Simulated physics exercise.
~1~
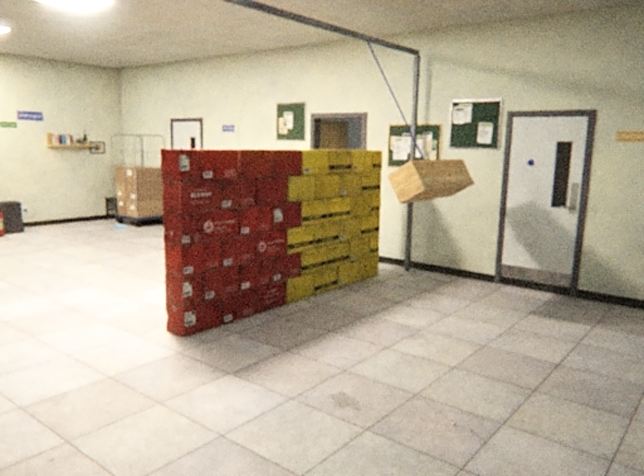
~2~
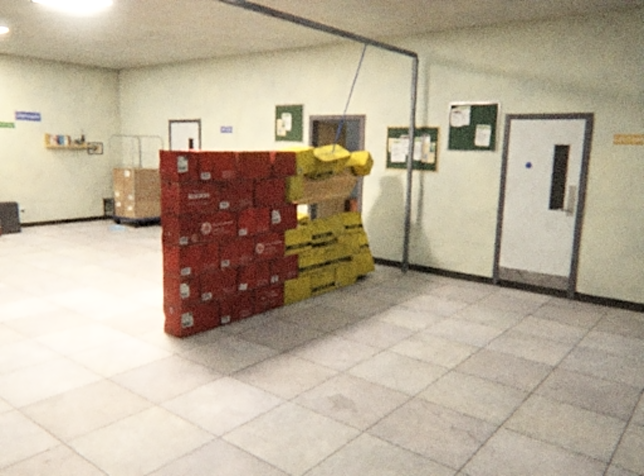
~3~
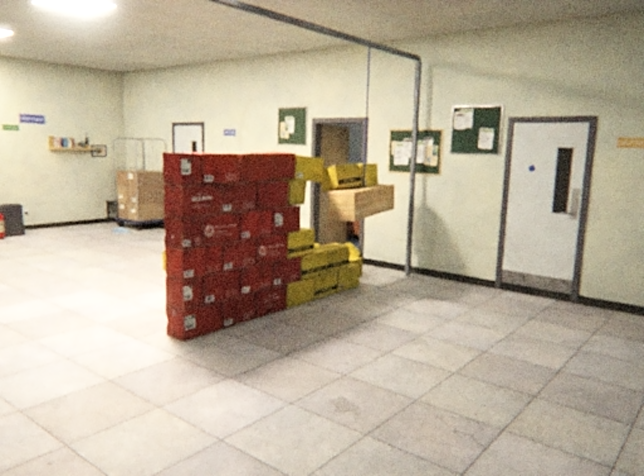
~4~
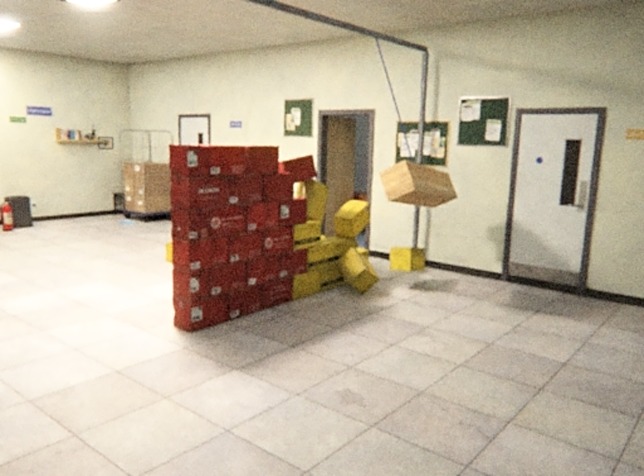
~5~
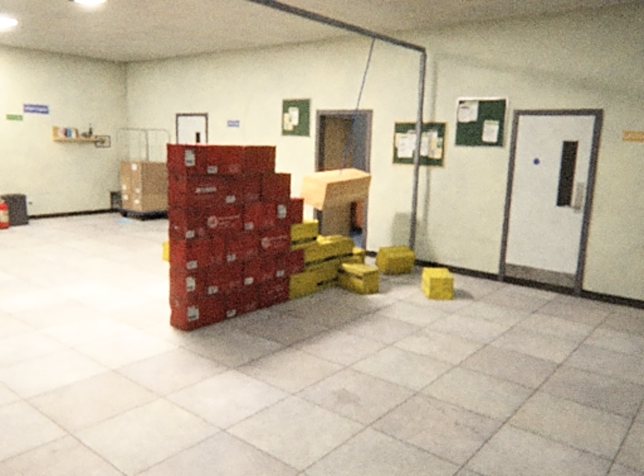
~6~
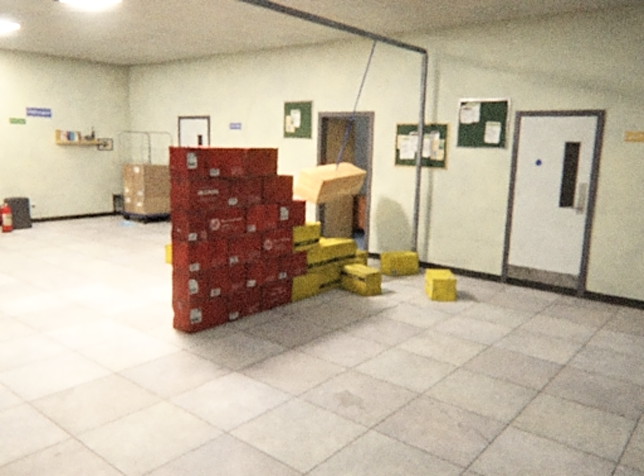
The clip shows a cardboard-coloured load swinging on a line from an overhead beam into the yellow end of a red and yellow carton wall, knocking yellow cartons loose and scattering several across the tiles. The load swings back and forth, while the red section remains mostly standing.
